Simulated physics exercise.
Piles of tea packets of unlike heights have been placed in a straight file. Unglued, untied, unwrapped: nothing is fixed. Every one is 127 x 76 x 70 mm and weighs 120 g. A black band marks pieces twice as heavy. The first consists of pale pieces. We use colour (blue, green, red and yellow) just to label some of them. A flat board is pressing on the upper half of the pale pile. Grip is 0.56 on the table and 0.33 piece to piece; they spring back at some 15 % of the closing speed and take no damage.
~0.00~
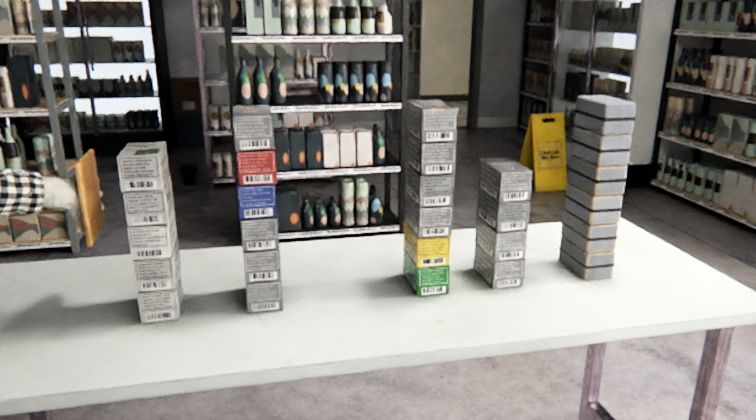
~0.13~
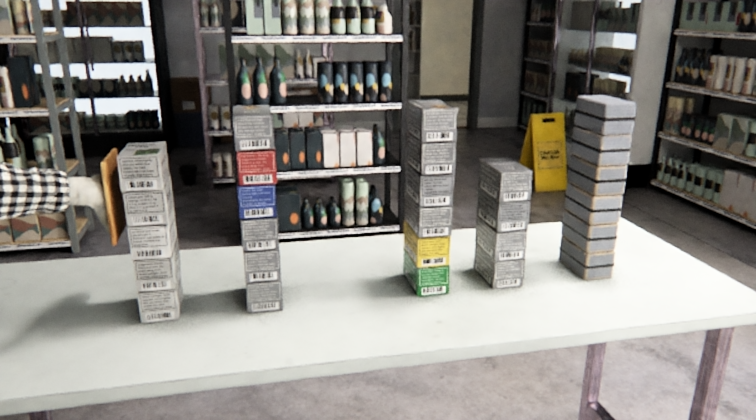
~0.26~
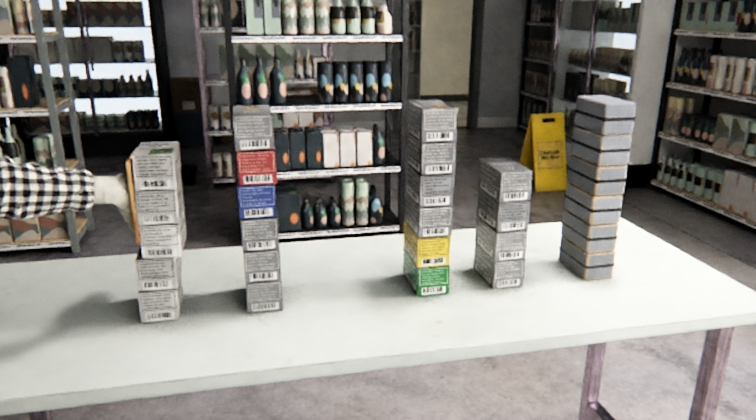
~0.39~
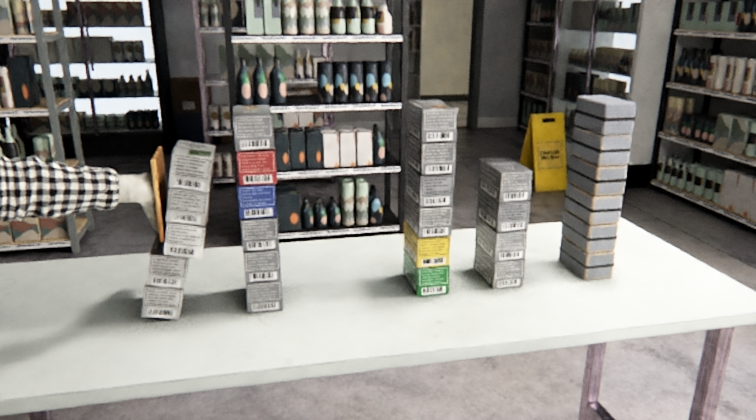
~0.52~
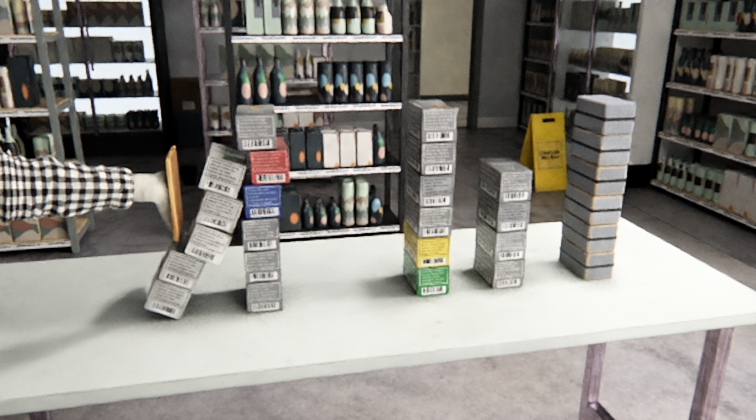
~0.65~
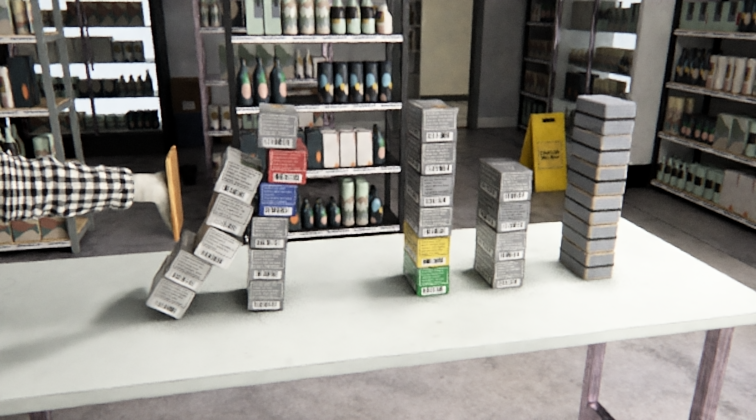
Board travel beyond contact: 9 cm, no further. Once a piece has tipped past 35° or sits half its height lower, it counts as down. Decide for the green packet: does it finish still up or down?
It finishes still up.
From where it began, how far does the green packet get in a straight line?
About 1 cm from where it started.
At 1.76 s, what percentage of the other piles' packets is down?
By that time it is 70 percent.
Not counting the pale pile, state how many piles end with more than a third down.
Summing them, I get 4 in all.
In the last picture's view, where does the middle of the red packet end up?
Look near (405, 240) in the final frame.
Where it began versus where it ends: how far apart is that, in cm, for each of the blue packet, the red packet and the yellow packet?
The blue one ends 38 cm from where it began, the red one 38 cm, and the yellow one 12 cm.
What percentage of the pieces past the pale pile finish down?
It works out at roughly 95 per cent.
Around 0.88 s, 5 of the pale pile down; none of the 22 other packets down, 6 disturbed; green packet unmoved; blue packet tipped 25°.
Around 1.10 s, 5 of the pale pile down; 6 of the 22 other packets down; green packet tipped 4°; blue packet on its side.
Around 1.76 s, 5 of the pale pile down; 15 of the 22 other packets down; green packet displaced 13 mm; blue packet on its side.
Around 2.24 s, 5 of the pale pile down; 21 of the 22 other packets down; green packet displaced 13 mm; blue packet on its side.
Finally (2.7 s), 5 of the pale pile down; 21 of the 22 other packets down; green packet displaced 13 mm; blue packet on its side; yellow packet on its side. Seen by the last camera, middles, green packet near (431, 270), blue packet near (399, 271).
